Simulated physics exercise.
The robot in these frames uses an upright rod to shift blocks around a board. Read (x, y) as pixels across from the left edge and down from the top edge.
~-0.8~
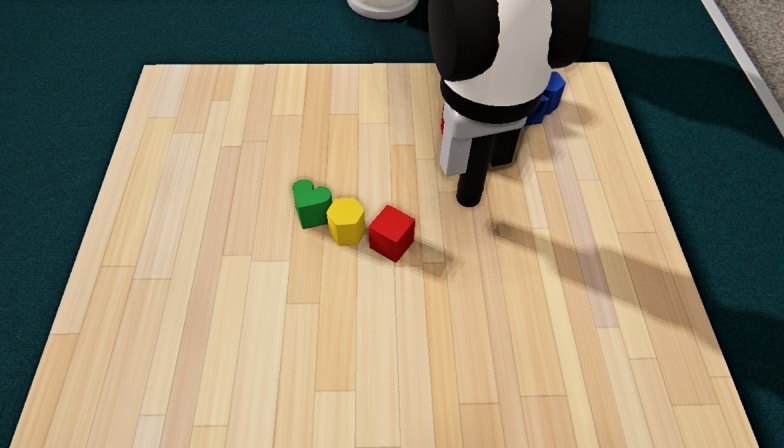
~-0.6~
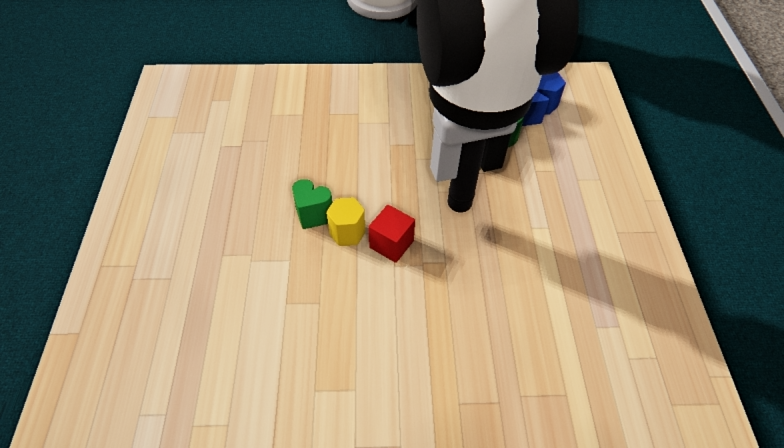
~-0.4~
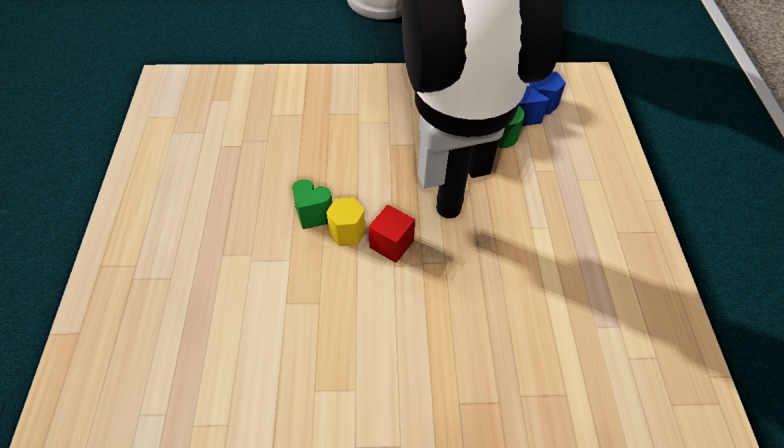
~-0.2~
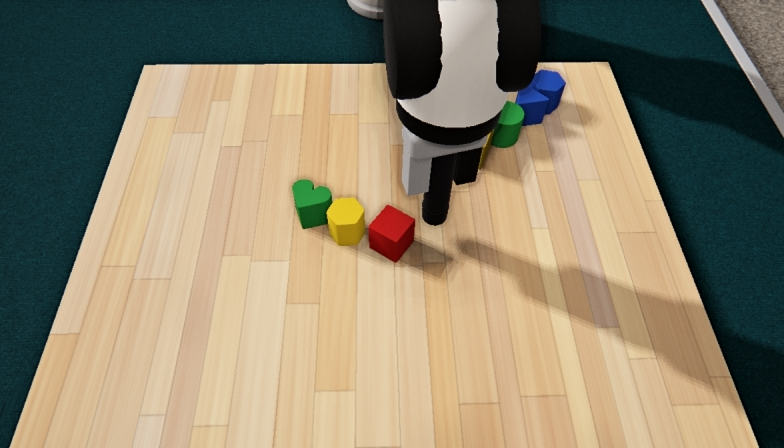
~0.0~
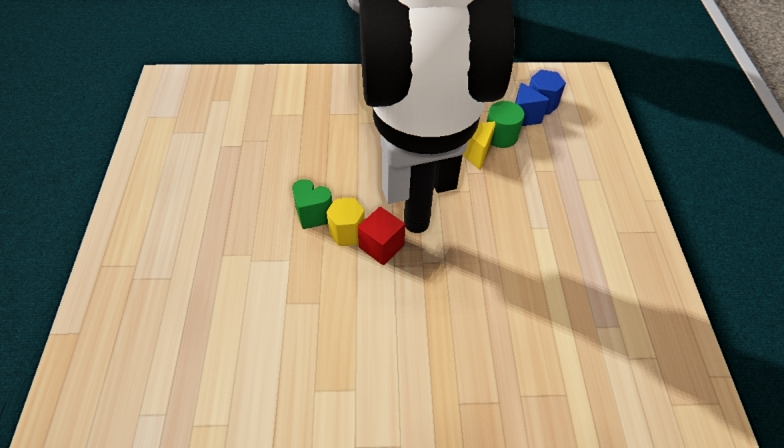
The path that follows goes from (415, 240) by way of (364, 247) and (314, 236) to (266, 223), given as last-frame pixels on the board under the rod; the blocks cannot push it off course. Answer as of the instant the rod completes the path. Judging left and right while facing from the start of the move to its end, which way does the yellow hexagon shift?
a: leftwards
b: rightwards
b
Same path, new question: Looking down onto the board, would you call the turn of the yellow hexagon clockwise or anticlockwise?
Turns clockwise.
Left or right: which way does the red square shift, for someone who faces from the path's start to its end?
It goes left.
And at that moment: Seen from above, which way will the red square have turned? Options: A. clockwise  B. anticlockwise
Choice B: Anticlockwise.
One third of the way, rod (361, 231); yellow hexagon (338, 210), turned 25° clockwise; red square (338, 244), turned 15° clockwise.
Two thirds of the way, rod (310, 220); green heart-shaped block (286, 171), turned 25° anticlockwise; yellow hexagon (304, 191), turned 60° clockwise; red square (324, 247), turned 20° anticlockwise.
At the end, rod (261, 206); green heart-shaped block (283, 165), turned 30° anticlockwise; yellow hexagon (298, 186), turned 80° clockwise; red square (324, 247), turned 20° anticlockwise.
